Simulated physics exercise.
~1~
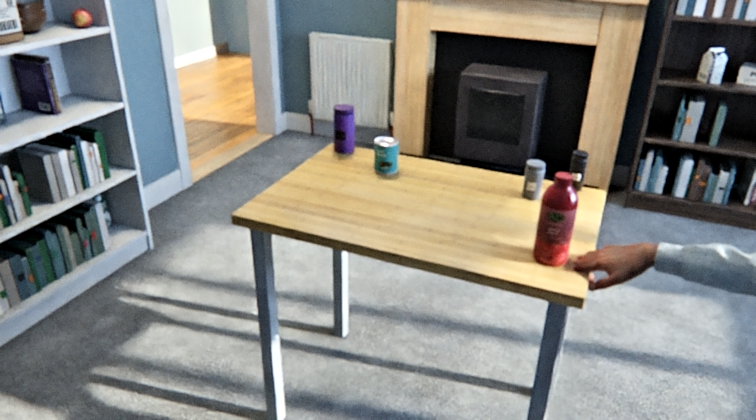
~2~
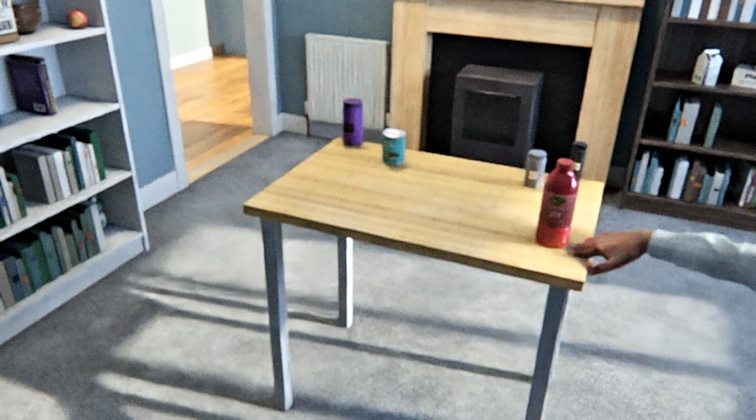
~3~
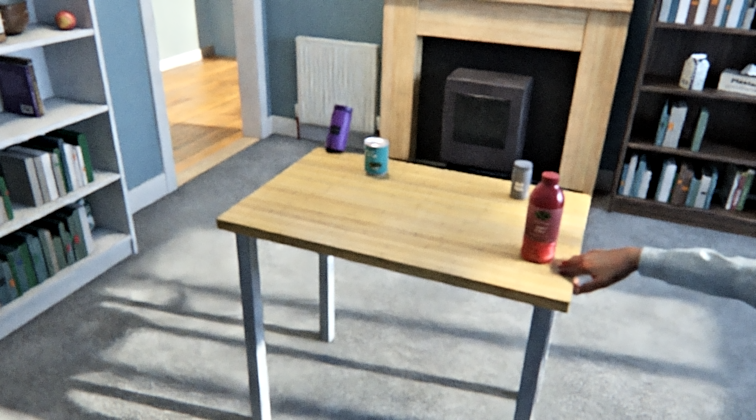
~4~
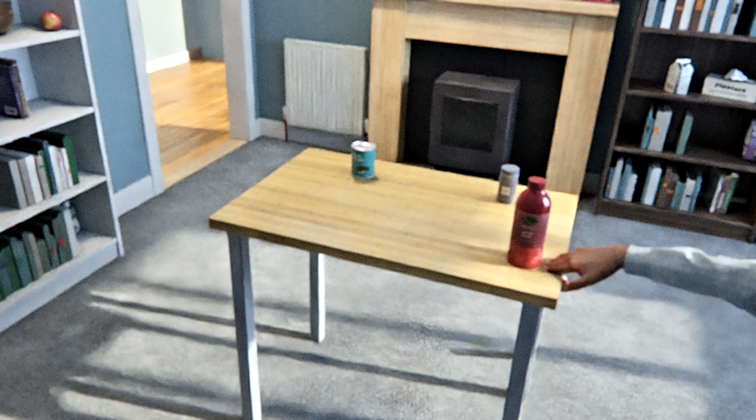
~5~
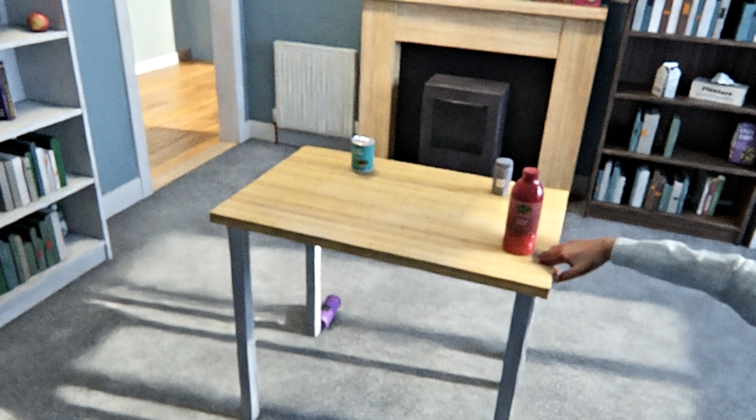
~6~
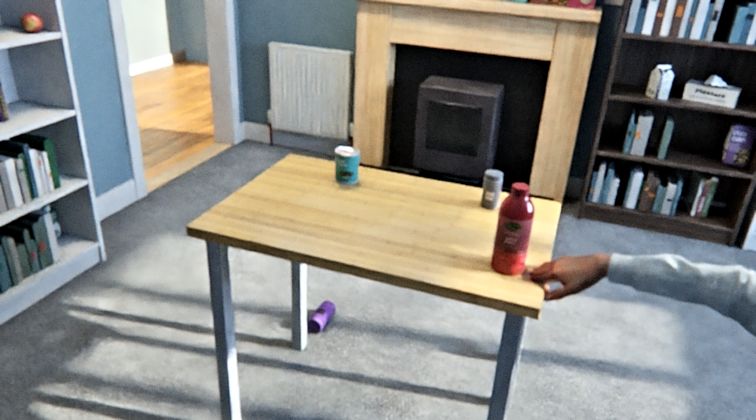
A hand jolts the wooden table, and the purple jar and black shaker topple off.
